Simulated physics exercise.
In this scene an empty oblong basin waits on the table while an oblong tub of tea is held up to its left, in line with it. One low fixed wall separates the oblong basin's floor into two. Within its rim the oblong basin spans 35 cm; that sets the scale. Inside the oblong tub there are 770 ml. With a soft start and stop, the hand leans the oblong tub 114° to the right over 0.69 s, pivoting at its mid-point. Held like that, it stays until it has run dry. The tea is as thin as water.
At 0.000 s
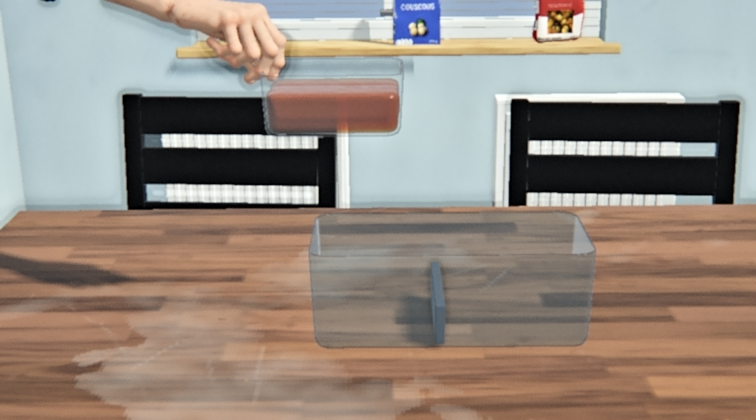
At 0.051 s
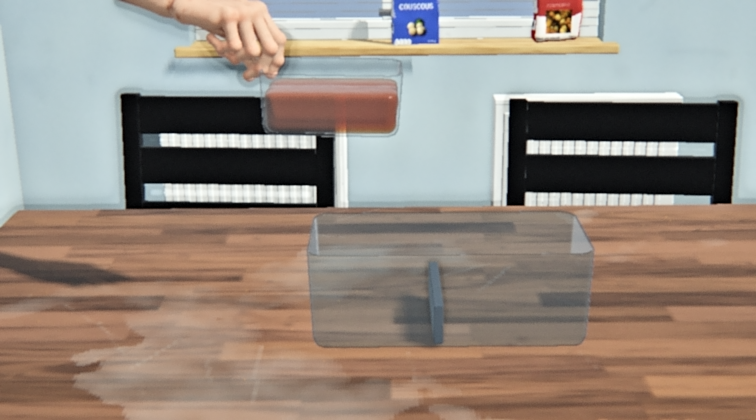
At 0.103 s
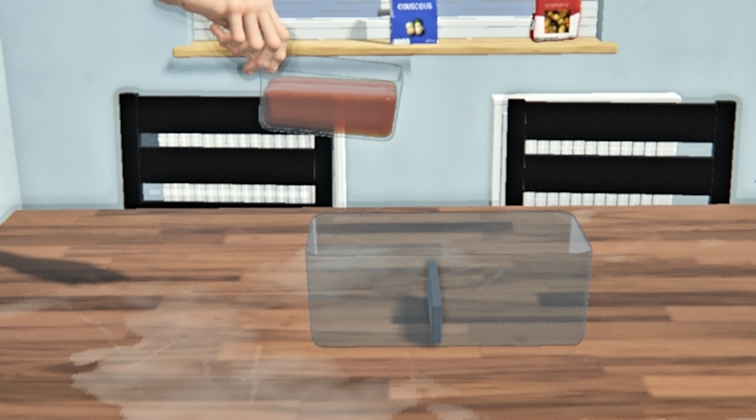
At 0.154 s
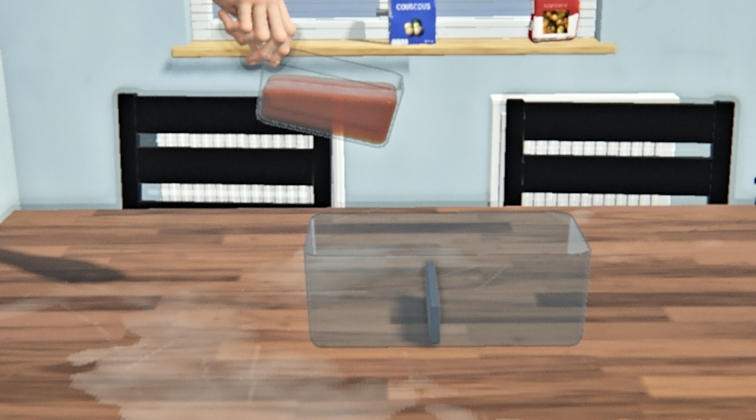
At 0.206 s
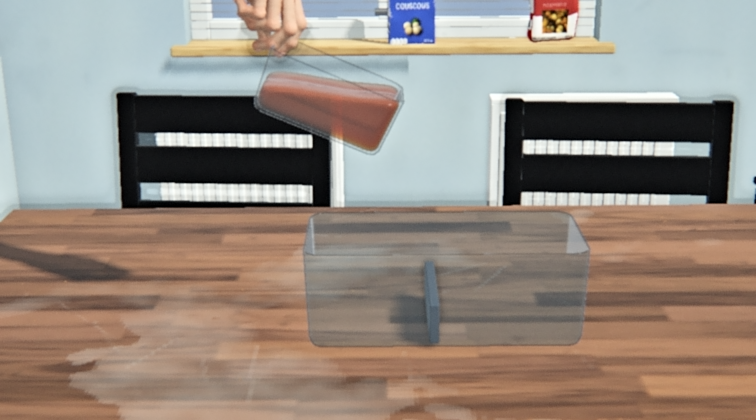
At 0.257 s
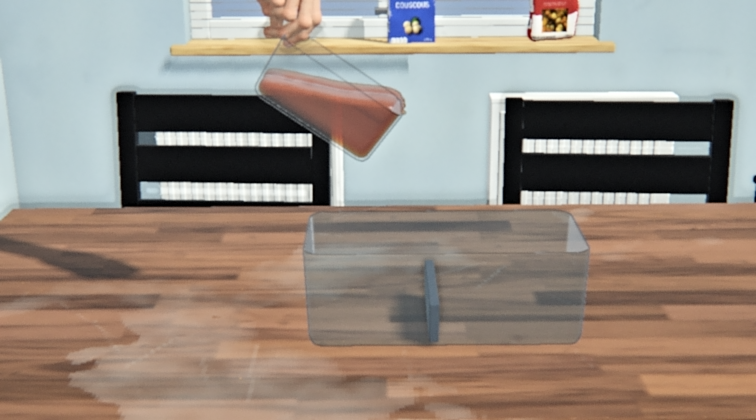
A hand held a clear oblong tub of reddish-brown liquid above and left of an empty, see-through basin on a wooden table, then tilted it steadily to the right until the liquid reached its lower edge.
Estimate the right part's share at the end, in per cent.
Roughly 59 per cent is in the right part.
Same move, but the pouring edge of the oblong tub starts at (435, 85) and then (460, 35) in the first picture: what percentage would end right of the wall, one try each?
I'd expect close to 80 per cent and then close to 80 per cent.
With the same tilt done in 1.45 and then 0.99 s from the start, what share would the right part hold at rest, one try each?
Try 1: Approx. 65 %; try 2: Approx. 65 %.
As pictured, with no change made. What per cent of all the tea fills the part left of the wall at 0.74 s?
Left share: Approx. 32 %.
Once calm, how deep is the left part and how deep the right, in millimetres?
Final levels - left approx 14 mm, right approx 18 mm.
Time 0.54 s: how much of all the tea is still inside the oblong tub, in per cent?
Fraction remaining: Approx. 12 per cent.
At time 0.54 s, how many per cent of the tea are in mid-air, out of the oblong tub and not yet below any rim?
Some 50 % is the figure.
By 0.54 s the tilt is 101° and 12 per cent is still to pour, 2 is left of the wall and 36 right of it.
By 0.74 s the tilt is 114° and 1 per cent is still to pour, 33 is left of the wall and 60 right of it.
By 0.96 s the tilt is 114° and 0 per cent is still to pour, 38 is left of the wall and 59 right of it.
By 1.19 s the tilt is 114° and 0 per cent is still to pour, 38 is left of the wall and 59 right of it.
At rest 38 per cent lies left of the wall, 59 right of it and 3 outside.
